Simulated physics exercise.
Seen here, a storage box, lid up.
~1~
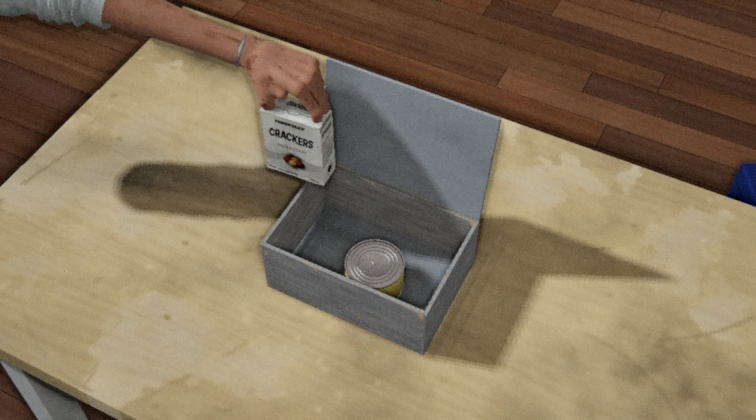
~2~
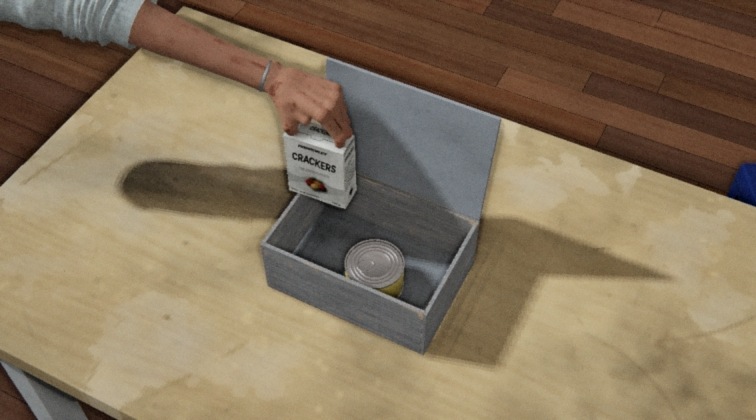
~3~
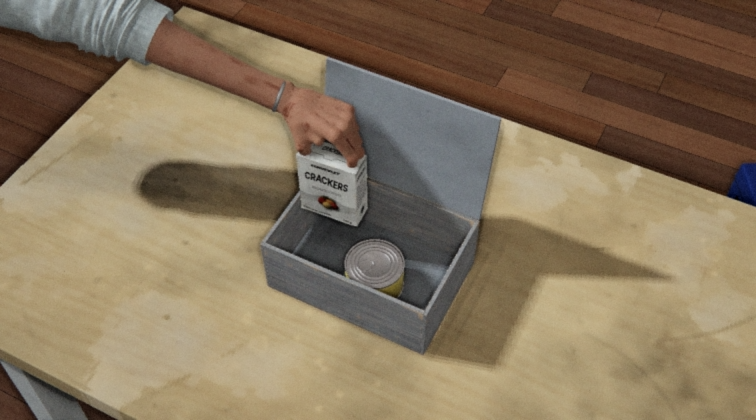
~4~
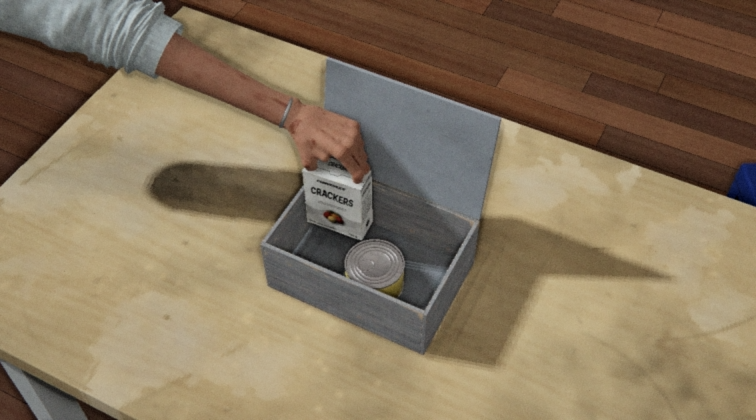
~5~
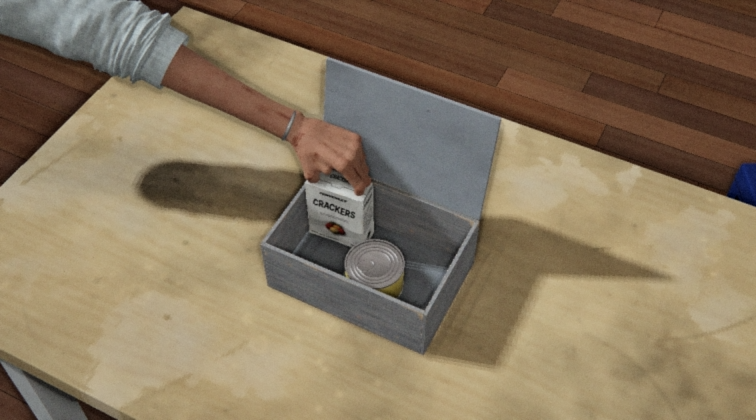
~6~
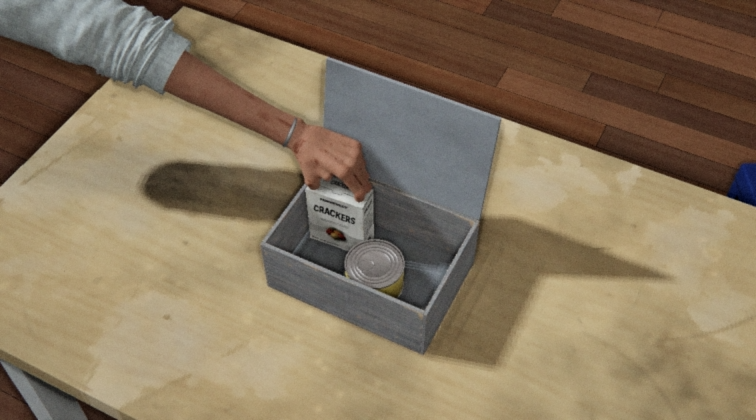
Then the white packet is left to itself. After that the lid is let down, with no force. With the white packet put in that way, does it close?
As it turns out, it is held up.
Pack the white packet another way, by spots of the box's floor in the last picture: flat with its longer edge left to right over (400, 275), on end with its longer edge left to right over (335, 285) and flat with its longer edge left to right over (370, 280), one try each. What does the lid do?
In the first case it shuts flat; in the second case it stays ajar; in the third case it sits on the rim.
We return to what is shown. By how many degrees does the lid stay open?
Some 35° above the rim.
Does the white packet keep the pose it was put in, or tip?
It keeps its pose.
Then, 1.10 s on from there, lid starting down.
Then, 1.50 s on from there, lid 65° above the rim.
Then, 1.80 s on from there, lid 42° above the rim.
In the end, lid 34° above the rim; both unmoved. At the end, from the last picture's camera, white packet near (341, 214).
